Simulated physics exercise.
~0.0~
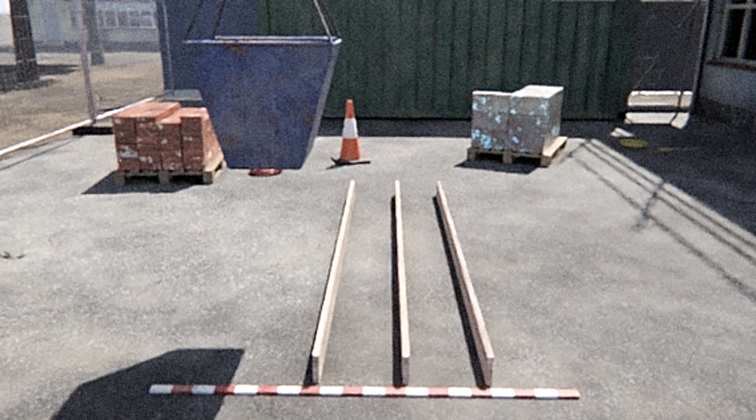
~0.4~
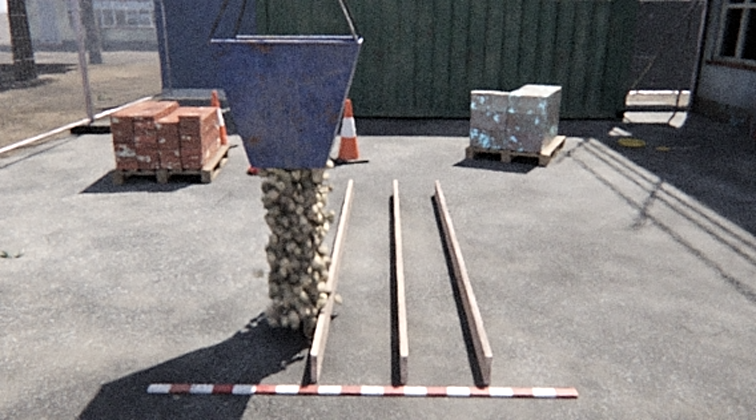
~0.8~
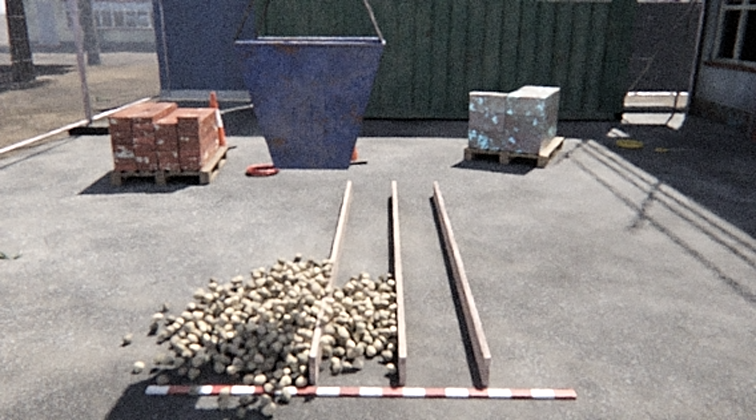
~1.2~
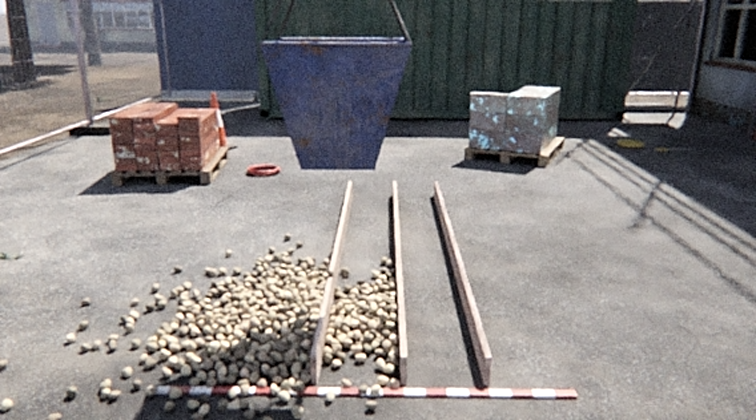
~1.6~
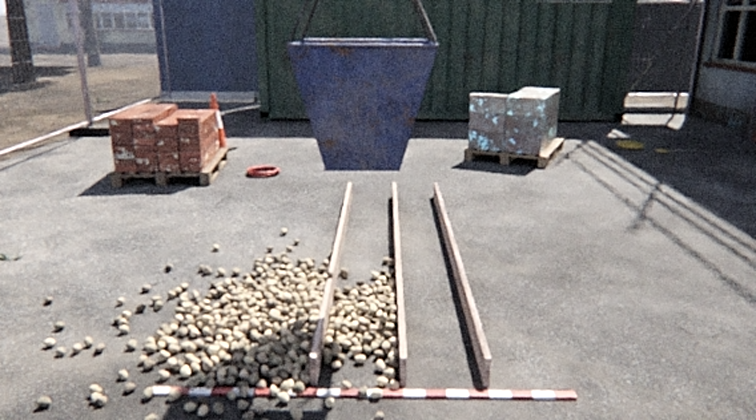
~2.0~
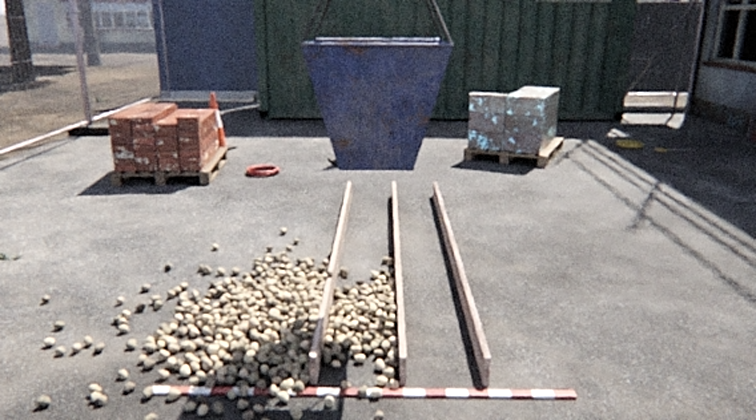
A blue hopper moves right, dumping round stones mostly left of three boards, some between two.
